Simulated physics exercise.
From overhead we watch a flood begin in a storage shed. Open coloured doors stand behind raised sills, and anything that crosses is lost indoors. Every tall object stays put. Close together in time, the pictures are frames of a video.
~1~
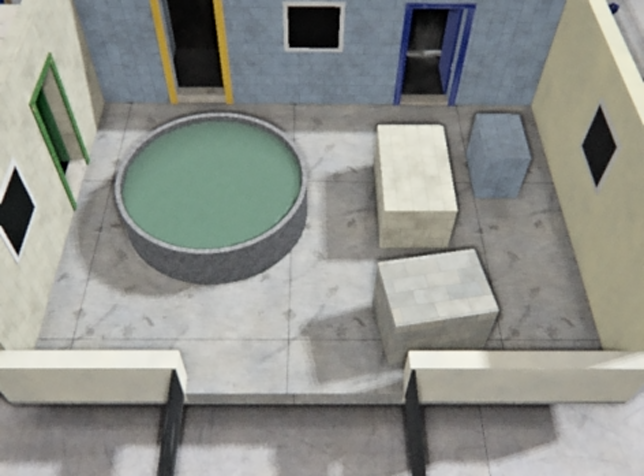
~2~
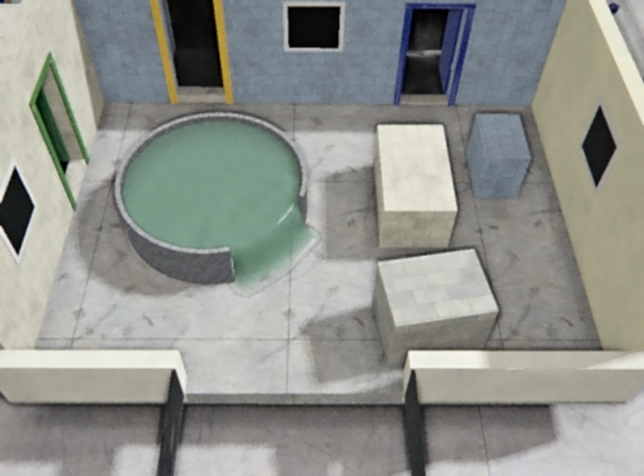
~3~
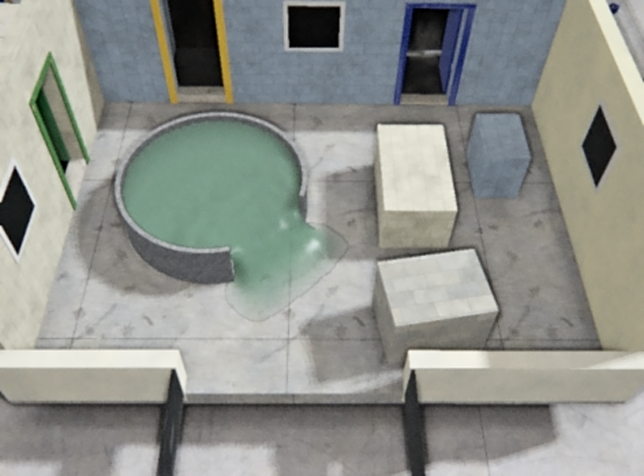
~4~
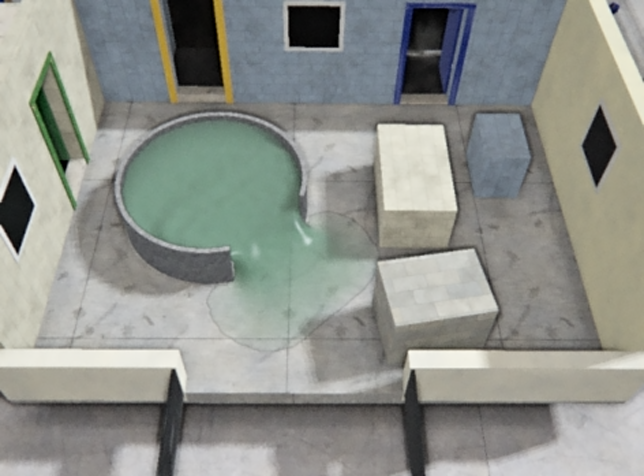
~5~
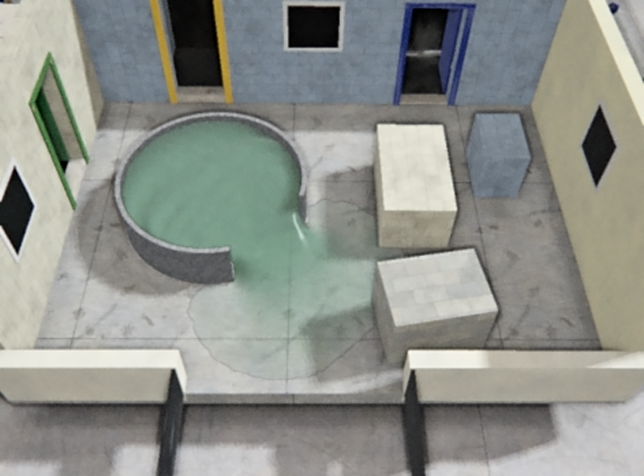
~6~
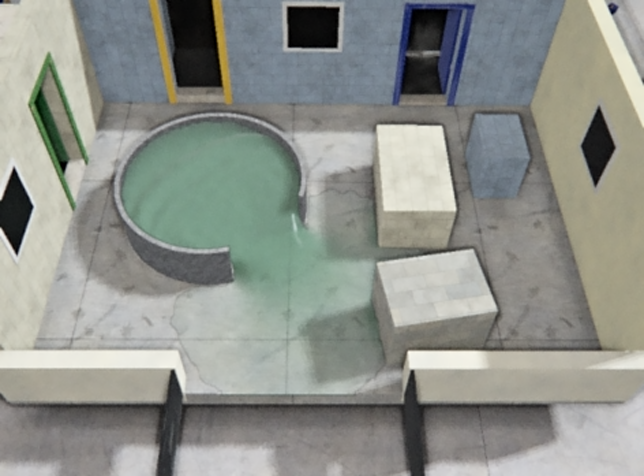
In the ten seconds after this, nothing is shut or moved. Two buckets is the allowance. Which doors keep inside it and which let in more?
My prediction: The blue door keeps it to two buckets; the green door keeps it to two buckets; the yellow door keeps it to two buckets.
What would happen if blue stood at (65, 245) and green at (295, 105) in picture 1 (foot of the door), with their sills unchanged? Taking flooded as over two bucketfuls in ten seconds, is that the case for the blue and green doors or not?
Result, per door: Blue remains within bounds; green remains within bounds.
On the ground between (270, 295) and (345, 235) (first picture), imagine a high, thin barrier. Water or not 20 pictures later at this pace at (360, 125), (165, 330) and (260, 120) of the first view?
The first is inundated, the second inundated and the third inundated.
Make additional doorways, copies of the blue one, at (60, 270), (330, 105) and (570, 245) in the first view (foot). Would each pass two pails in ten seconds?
Going door by door: The first remains below the limit, the second remains below the limit, the third runs past the limit.
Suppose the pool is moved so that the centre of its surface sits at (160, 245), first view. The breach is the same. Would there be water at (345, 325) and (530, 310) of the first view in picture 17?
Soaked, bone-dry.
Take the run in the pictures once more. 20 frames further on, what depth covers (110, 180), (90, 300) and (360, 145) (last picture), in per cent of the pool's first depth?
Estimate: 0, 0, 2 %.
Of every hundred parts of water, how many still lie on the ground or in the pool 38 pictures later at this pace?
My estimate is some 58 percent.
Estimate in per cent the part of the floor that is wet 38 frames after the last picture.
Roughly 55 percent, I'd say.
A moment on, water covers 25 % of the floor; the blue door not reached, the green door not reached, the yellow door not reached.
Next, water covers 35 % of the floor; the blue door not reached, the green door not reached, the yellow door not reached.
Then, water covers 40 % of the floor; the blue door not reached, the green door not reached, the yellow door not reached.
Later, water covers 55 % of the floor; the blue door wet at the sill, nothing in, the green door not reached, the yellow door not reached.
In the end, water covers 75 % of the floor; the blue door under two buckets in, the green door not reached, the yellow door wet at the sill, nothing in.
